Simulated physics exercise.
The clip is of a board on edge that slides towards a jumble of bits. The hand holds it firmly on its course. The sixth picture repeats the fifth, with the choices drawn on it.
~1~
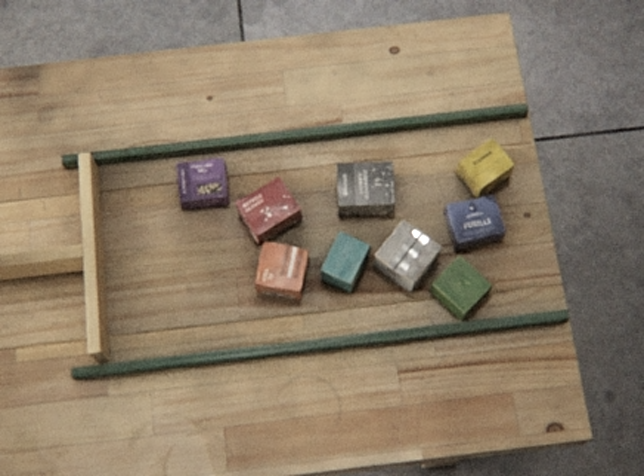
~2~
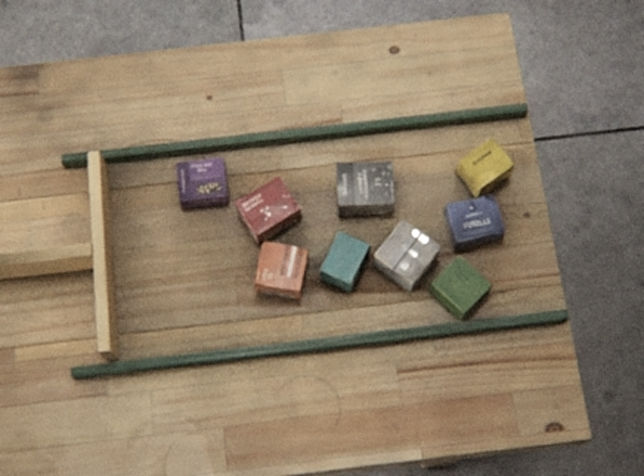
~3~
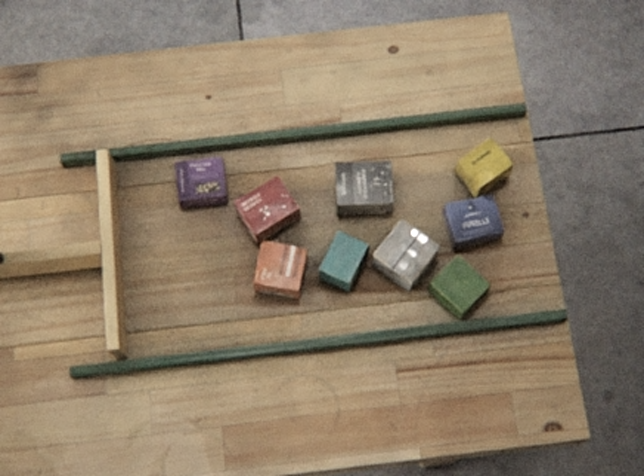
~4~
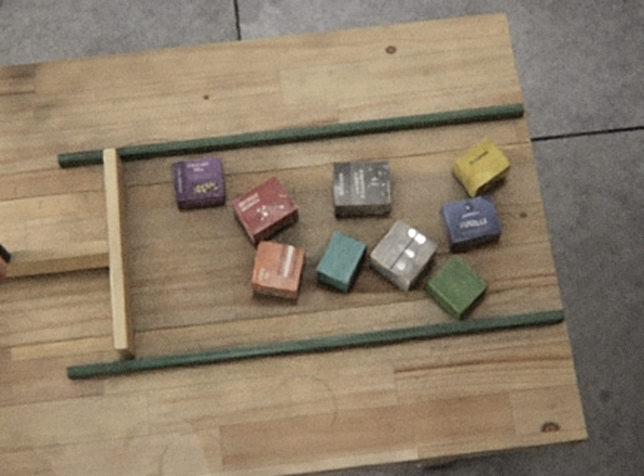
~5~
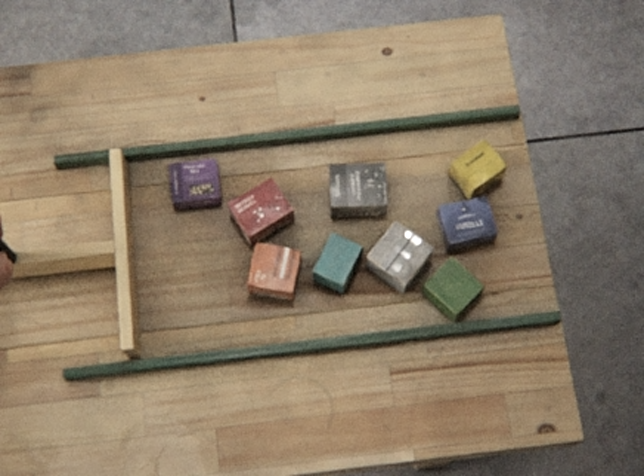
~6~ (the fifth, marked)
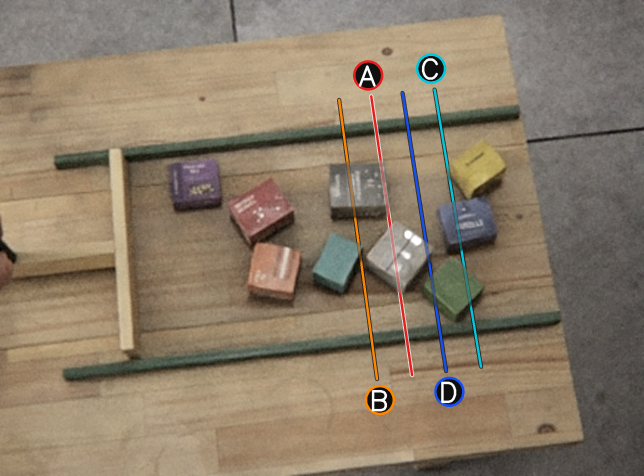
At first, a wooden board stands on edge between two green strips on a tabletop, left of nine scattered small coloured boxes. It slides a short way right towards them, and a hand comes into view at the left edge. The board ends closer to the purple box, still not touching any.
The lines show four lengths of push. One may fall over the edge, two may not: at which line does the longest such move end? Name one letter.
At A, and not beyond.
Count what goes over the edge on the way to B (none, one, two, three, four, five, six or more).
By then, none.
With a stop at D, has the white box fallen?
By then, no.
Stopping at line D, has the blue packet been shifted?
Yes.
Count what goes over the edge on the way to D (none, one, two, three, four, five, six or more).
In all, two.
On the marked copy, A at (391, 230); B at (357, 233); C at (457, 222); D at (423, 226).
Taking A. A third of the way, board (218, 235); purple packet (245, 176); red box (267, 216).
Two thirds of the way, board (315, 224); blue packet (476, 220); green block (467, 291).
When it is over, board (387, 216); blue packet (539, 205); yellow packet (515, 163); none fallen.
As for the rest, B is within the limit but short; C drops three; D drops two.
